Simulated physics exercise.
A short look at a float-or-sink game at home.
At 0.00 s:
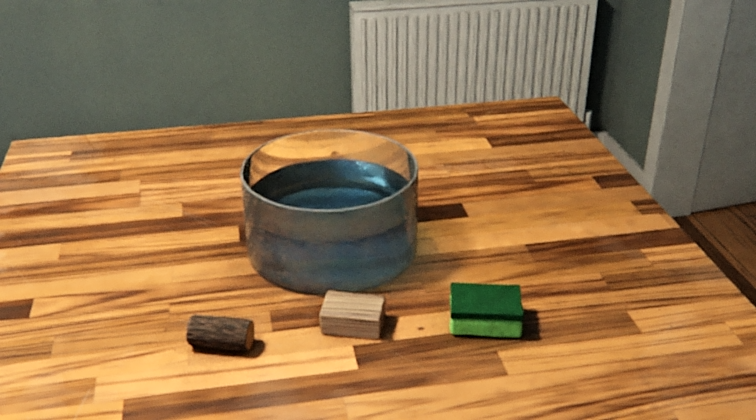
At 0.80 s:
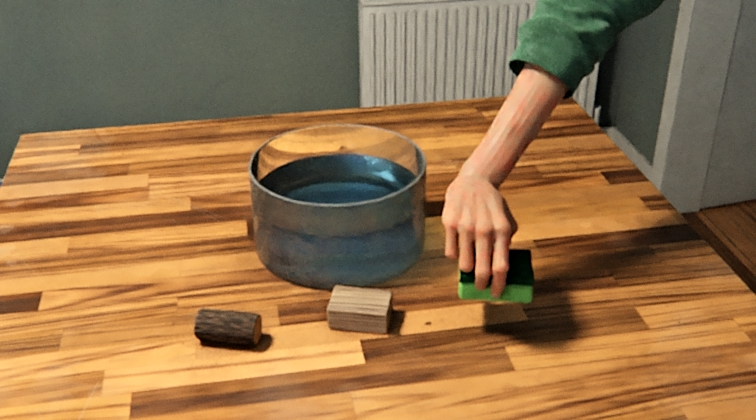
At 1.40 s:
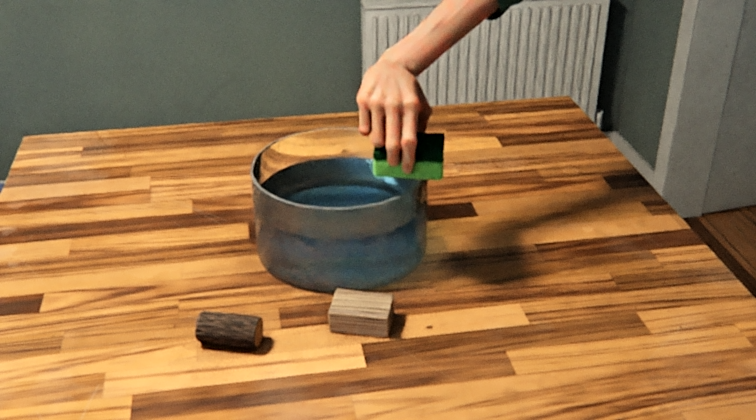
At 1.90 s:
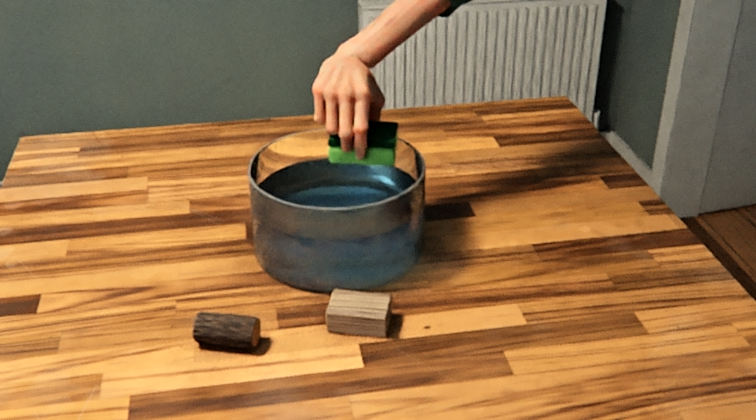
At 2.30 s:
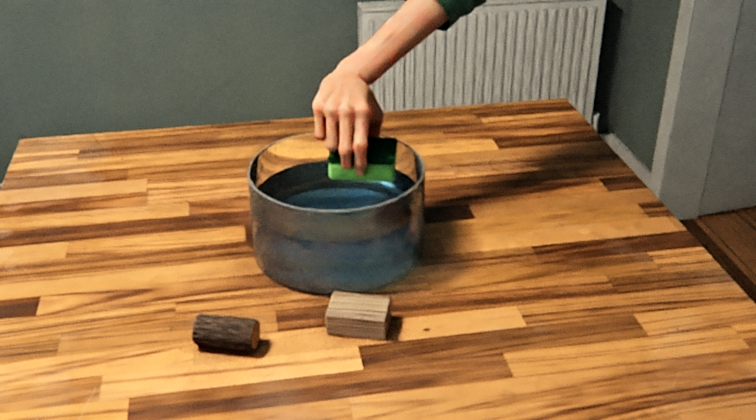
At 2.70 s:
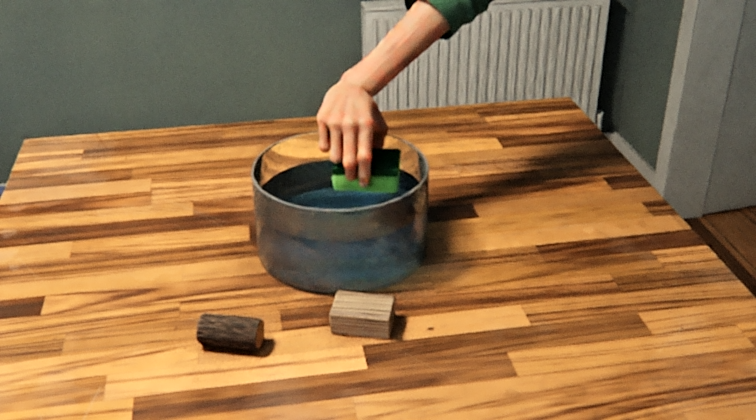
A hand picked up the green sponge from the right end of a row with two wooden pieces, carried it left over a big bowl of water, and lowered it close to the surface.
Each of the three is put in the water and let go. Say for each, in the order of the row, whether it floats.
From the left: It floats, it floats, it floats.
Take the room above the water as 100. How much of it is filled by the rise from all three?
Near 8 in a hundred.
By 4.0 s, the sponge rides on the surface.
By 8.0 s, the wooden block rides on the surface.
By 12.0 s, the piece of branch rides on the surface; afloat, piece of branch, wooden block and sponge.
